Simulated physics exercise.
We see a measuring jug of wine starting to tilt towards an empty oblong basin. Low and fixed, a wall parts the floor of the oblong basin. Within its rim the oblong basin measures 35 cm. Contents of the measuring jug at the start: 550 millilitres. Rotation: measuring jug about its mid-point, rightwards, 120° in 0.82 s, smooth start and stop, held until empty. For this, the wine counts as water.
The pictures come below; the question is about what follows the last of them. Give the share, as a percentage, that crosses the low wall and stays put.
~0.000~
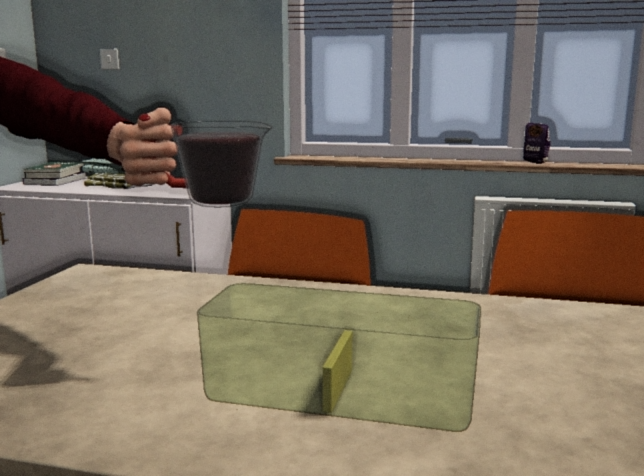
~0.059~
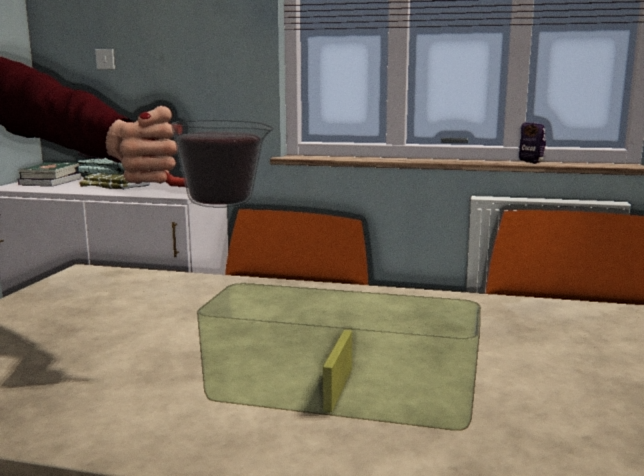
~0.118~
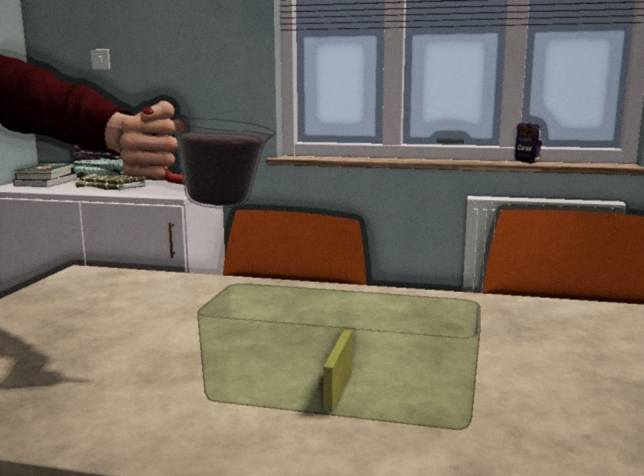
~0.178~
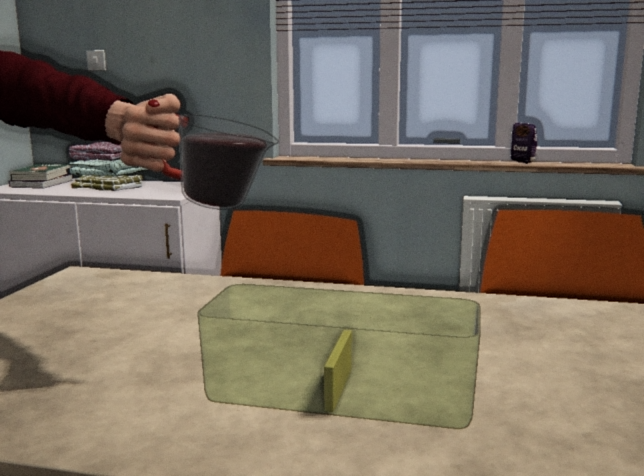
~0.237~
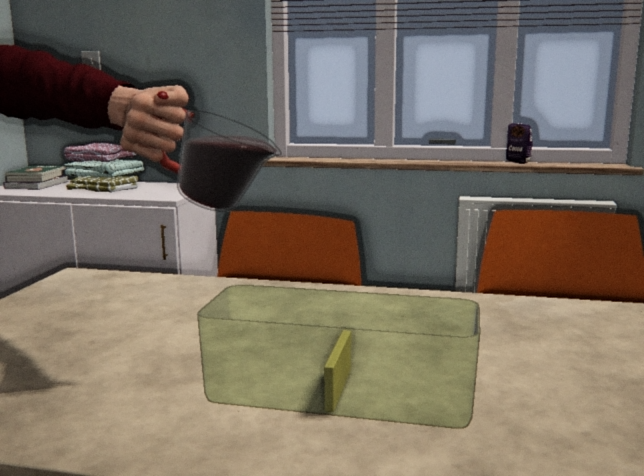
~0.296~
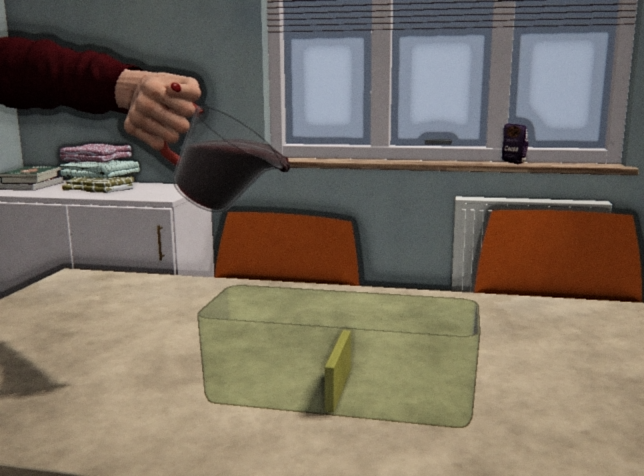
Around 15 %.
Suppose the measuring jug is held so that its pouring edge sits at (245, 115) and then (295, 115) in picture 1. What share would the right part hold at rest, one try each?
In order, 5 and 55 per cent.
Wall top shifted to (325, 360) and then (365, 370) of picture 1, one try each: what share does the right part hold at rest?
The first try gives 40 percent and the second 15 percent.
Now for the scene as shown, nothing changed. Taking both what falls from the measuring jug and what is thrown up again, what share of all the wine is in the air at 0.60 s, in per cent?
Estimate: About 38 % of all of it.
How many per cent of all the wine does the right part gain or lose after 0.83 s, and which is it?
Its share increases, some 2 in a hundred.
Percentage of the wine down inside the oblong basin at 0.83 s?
About 92 %.
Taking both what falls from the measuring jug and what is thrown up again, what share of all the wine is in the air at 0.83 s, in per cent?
Roughly 8 per cent.
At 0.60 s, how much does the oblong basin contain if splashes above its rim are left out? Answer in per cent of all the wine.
Near 32 in a hundred.
By 0.60 s the tilt is 100° and 30 per cent is still to pour, 21 is left of the wall and 11 right of it.
By 0.83 s the tilt is 120° and 0 per cent is still to pour, 79 is left of the wall and 13 right of it.
By 1.06 s the tilt is 120° and 0 per cent is still to pour, 80 is left of the wall and 15 right of it.
By 1.32 s the tilt is 120° and 0 per cent is still to pour, 80 is left of the wall and 15 right of it.
At rest 80 per cent lies left of the wall, 15 right of it and 5 outside.
